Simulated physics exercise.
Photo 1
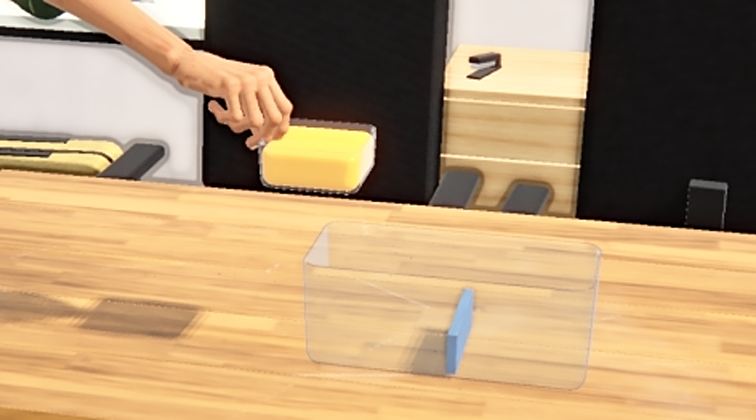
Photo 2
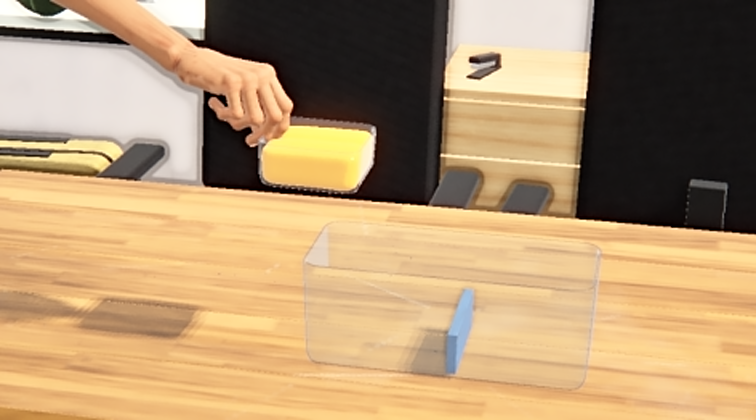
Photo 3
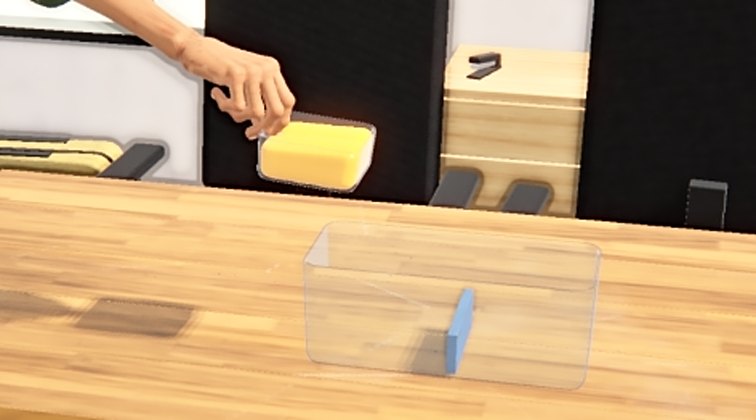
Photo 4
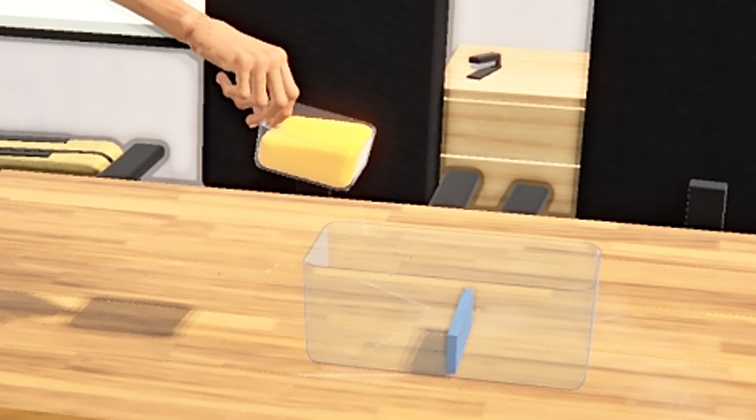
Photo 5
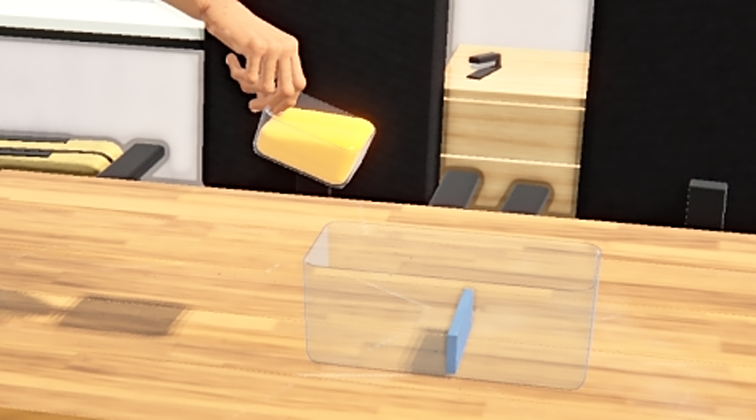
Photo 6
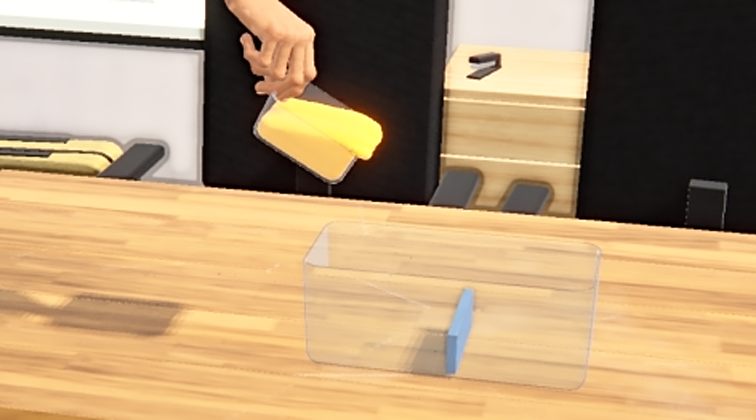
A hand at the upper left holds a clear container of glowing yellow-orange juice above a pale wooden counter, seen from slightly above by a still camera. Below and to the right sits a long, transparent basin with a low blue wall across its floor, with black panels and wooden drawers behind. Almost level at first, the container tilts steadily rightward as the hand rotates, and the juice surges over its right rim.
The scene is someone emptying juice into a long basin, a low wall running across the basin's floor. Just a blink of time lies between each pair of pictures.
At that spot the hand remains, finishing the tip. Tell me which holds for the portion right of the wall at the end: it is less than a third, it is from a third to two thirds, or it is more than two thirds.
Seems the share right of the wall stays inside the range of a third to two thirds.
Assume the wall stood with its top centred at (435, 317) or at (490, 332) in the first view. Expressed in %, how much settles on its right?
Note - case one near 75 %, case two near 15 %.
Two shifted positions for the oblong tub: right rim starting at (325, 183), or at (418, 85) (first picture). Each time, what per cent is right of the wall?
5 and 80 in a hundred.
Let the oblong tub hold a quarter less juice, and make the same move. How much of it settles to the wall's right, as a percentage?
20 per cent.
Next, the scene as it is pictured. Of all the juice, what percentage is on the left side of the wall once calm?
Roughly 50 percent of it.
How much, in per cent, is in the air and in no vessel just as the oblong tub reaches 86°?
Some 60 per cent, I'd say.
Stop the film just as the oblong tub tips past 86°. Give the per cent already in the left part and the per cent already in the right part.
Left part 25 %; right part 0 %.
A moment on, the oblong tub is tipped on its side and 19 per cent is still to pour, 23 is left of the wall and 0 right of it.
Next, the oblong tub is tipped on its side and 3 per cent is still to pour, 40 is left of the wall and 51 right of it.
Then the oblong tub is tipped on its side and 0 per cent is still to pour, 49 is left of the wall and 48 right of it.
Later the oblong tub is tipped on its side and 0 per cent is still to pour, 51 is left of the wall and 48 right of it.
Finally, 51 per cent lies left of the wall, 48 right of it and 2 outside.
